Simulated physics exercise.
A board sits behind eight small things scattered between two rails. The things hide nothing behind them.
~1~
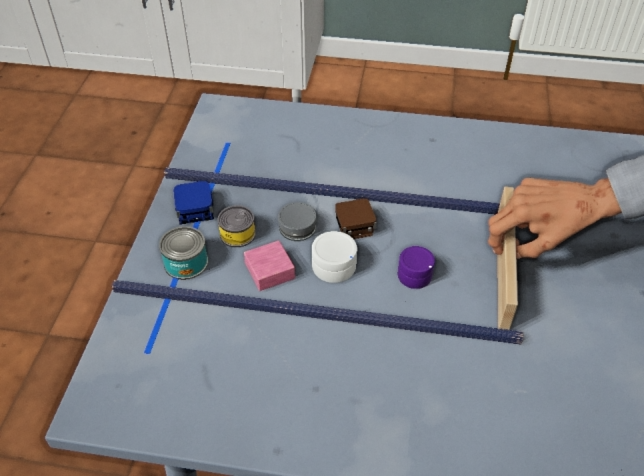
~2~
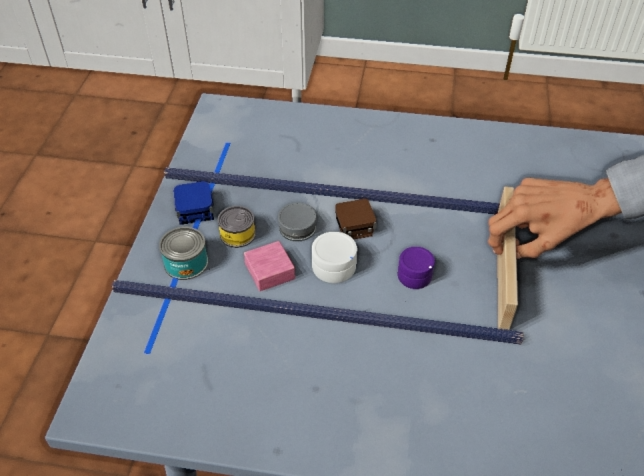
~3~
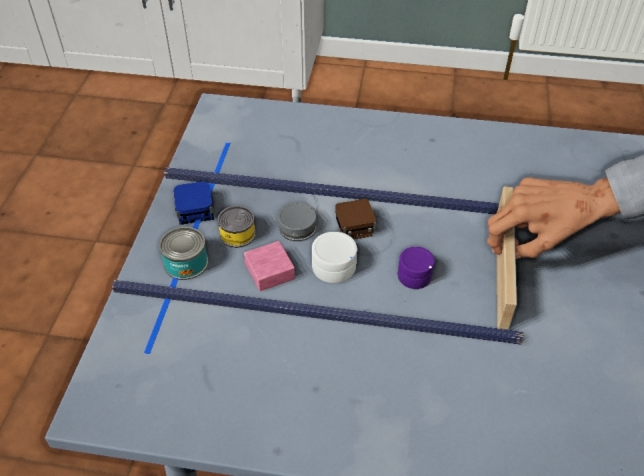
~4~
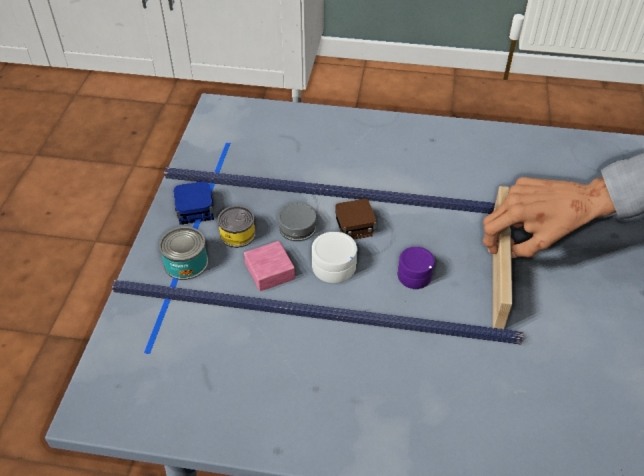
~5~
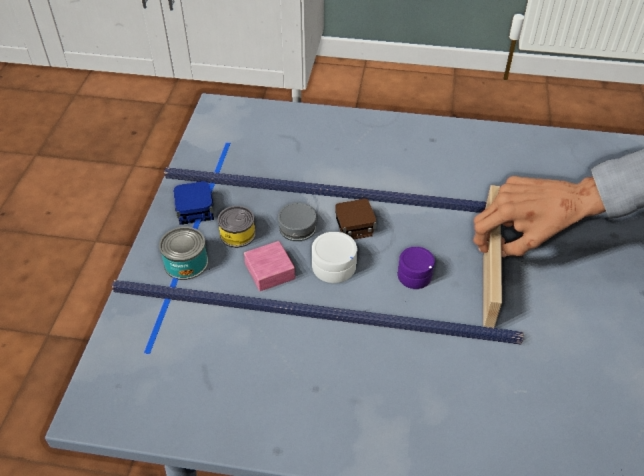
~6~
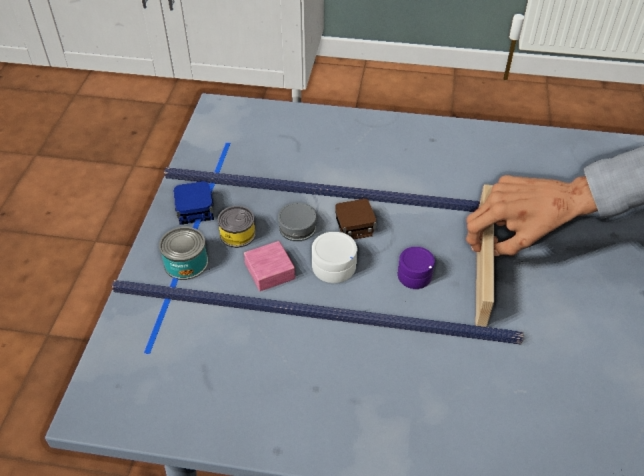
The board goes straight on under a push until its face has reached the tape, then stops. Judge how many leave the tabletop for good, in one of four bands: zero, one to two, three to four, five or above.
Three to four come down.
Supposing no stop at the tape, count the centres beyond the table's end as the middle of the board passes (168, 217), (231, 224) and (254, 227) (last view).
Respectively 5, 0 and 0.
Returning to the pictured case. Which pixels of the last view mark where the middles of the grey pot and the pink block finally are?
Roughly (151, 202); the other one roughly (156, 269).
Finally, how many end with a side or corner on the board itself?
Count: 3.
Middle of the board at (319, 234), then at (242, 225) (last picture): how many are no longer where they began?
The count reaches 6 first and 8 second.
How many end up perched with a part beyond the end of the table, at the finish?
As for overhanging, the count is 2.
A little later, none off yet; blue case at rest near (194, 203); turquoise pot at rest near (184, 253); yellow pot at rest near (237, 227).
When it is over, the number that fall off is three or four; down, yellow pot, turquoise pot and blue case.
